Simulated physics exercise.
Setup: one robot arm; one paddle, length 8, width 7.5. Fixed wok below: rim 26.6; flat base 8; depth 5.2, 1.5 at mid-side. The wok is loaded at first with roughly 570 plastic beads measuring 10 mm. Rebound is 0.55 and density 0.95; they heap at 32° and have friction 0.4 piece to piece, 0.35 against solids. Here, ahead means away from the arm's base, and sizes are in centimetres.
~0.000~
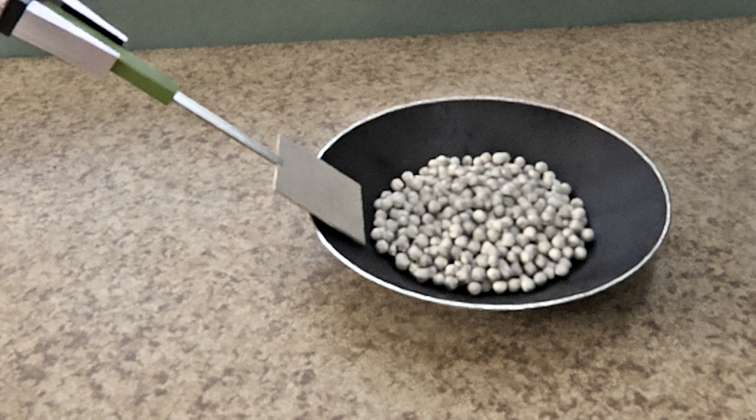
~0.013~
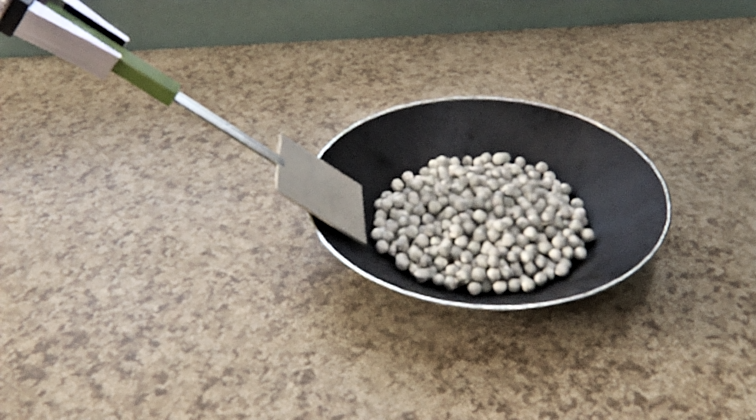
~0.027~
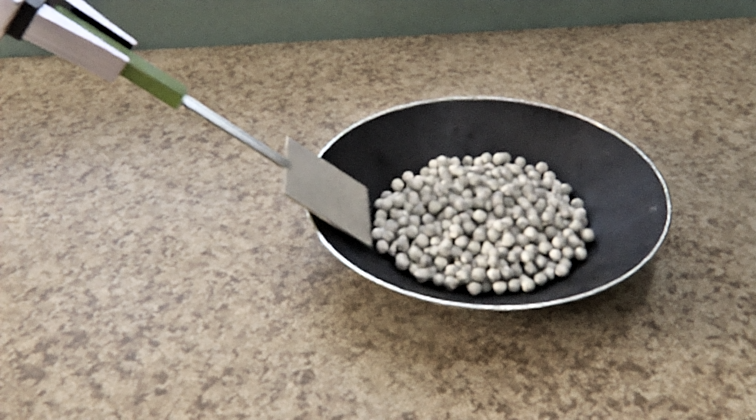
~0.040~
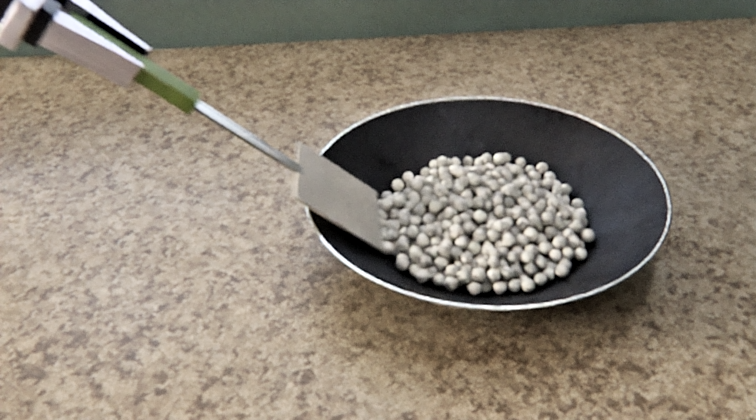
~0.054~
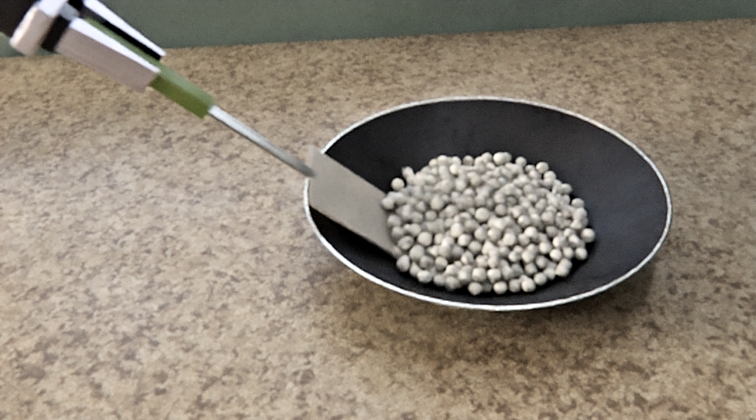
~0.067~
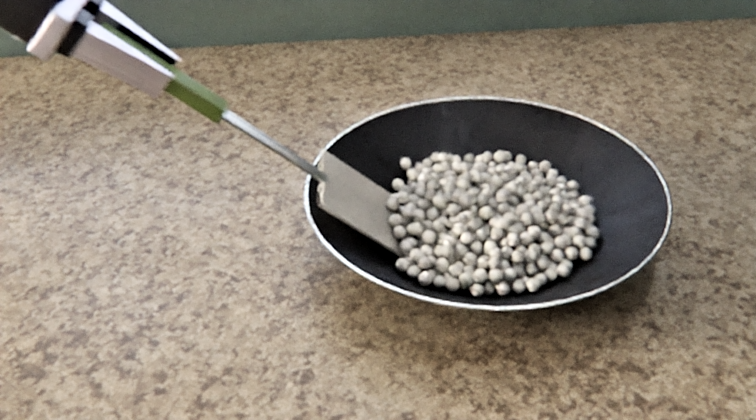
A flat metal paddle on a robot arm slides slowly down and to the right into a dark wok on a speckled countertop, then presses against the left edge of the pale beads, nudging them slightly to the right.
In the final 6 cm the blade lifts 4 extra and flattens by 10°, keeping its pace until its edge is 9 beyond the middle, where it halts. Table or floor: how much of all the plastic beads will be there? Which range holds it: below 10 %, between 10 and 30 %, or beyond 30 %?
The range between 10 and 30 %.
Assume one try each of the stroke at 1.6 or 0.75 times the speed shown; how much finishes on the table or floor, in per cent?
I'd say near 30 and then near 15 per cent.
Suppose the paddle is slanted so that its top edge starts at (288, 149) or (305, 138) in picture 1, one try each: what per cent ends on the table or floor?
Close to 20 and 20 percent respectively.
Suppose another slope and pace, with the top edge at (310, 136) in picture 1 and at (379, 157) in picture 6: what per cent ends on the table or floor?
Some 35 percent ends up on the table or floor.
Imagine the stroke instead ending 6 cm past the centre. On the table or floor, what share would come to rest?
Near 5 per cent.
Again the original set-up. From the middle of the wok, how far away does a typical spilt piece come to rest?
Some 26 centimetres.
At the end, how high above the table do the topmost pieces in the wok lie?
Close to 5.5 centimetres high.
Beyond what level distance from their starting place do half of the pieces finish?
I'd estimate close to 5 centimetres.
After 0.15 s, sloping 42°, highest piece 5 above the table; 572 in the wok.
After 0.24 s, sloping 39°, highest piece 6 above the table; 572 in the wok.
After 0.48 s, sloping 32°, highest piece 9 above the table; 482 in the wok, 78 on the table or floor, 12 on the blade or in flight.
After 1.53 s, sloping 32°, highest piece 6 above the table; 482 in the wok, 90 on the table or floor.
At rest, 482 in the wok, 90 on the table or floor. That is 16 % on the table or floor.
